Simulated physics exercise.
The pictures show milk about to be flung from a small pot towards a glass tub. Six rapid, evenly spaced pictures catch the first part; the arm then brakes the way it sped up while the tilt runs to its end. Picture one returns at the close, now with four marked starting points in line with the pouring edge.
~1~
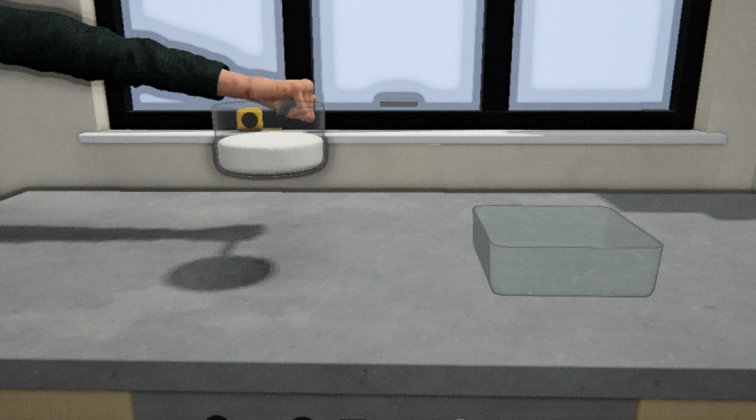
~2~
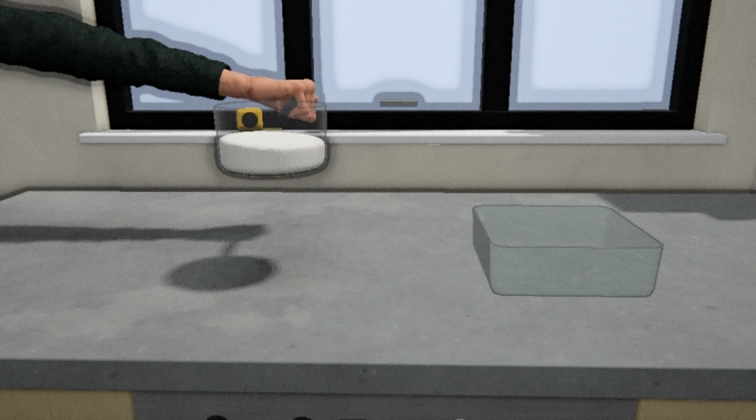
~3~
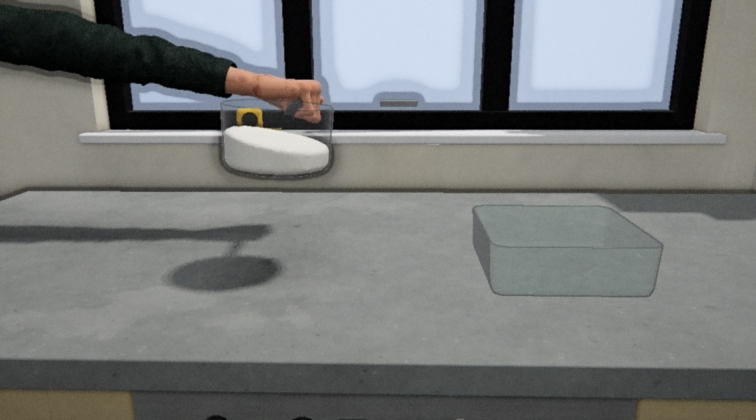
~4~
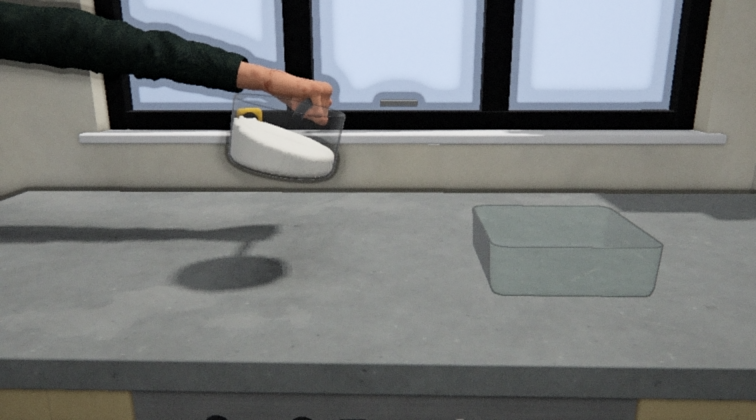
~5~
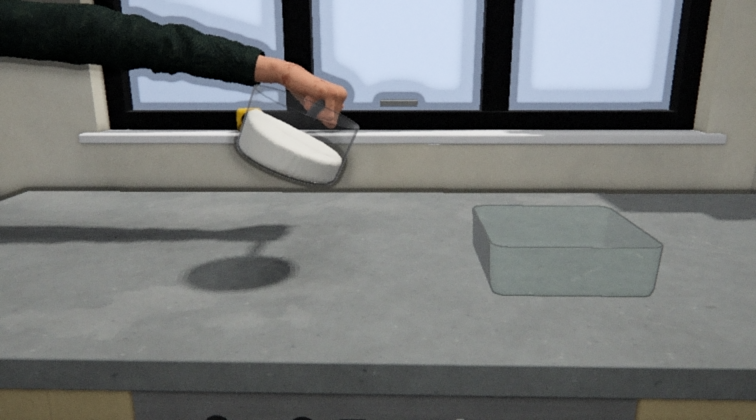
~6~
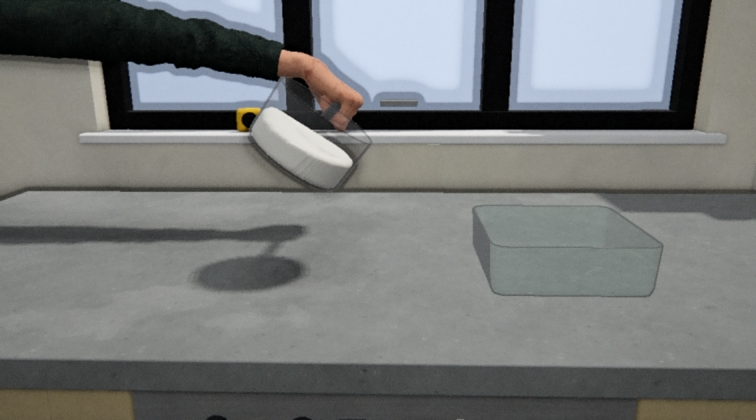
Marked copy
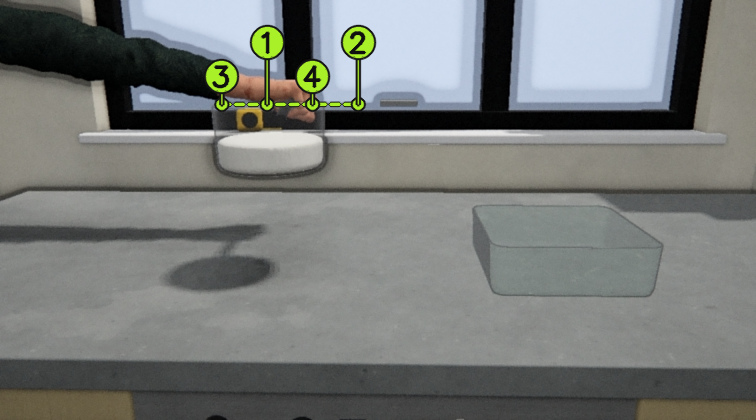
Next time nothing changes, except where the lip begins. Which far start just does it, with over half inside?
Use dot 2.
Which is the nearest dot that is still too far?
Dot 4.
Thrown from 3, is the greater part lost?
Yes.
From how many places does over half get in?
One.
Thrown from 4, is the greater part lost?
Yes, it does.
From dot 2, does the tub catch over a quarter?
Yes, it does.
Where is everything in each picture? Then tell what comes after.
Upright, lip at (322, 104); tub from (489, 293) to (652, 295); nothing has left yet.
Upright, lip at (324, 104); nothing has left yet.
Tipped about 4°, lip at (331, 107); nothing has left yet.
Tipped about 11°, lip at (343, 115); nothing has left yet.
Tipped about 23°, lip at (357, 127); nothing has left yet.
Tipped about 37°, lip at (371, 142); nothing has left yet.
On the marked copy, 1 at (267, 104); 2 at (358, 104); 3 at (221, 104); 4 at (312, 104).
Choosing 1, about 0 % lands in the tub, 100 % falls short.
Choosing 2, about 61 % lands in the tub, 8 % falls short and 31 % goes beside or beyond.
Choosing 3, about 0 % lands in the tub, 100 % falls short.
Choosing 4, about 14 % lands in the tub, 80 % falls short and 6 % goes beside or beyond.
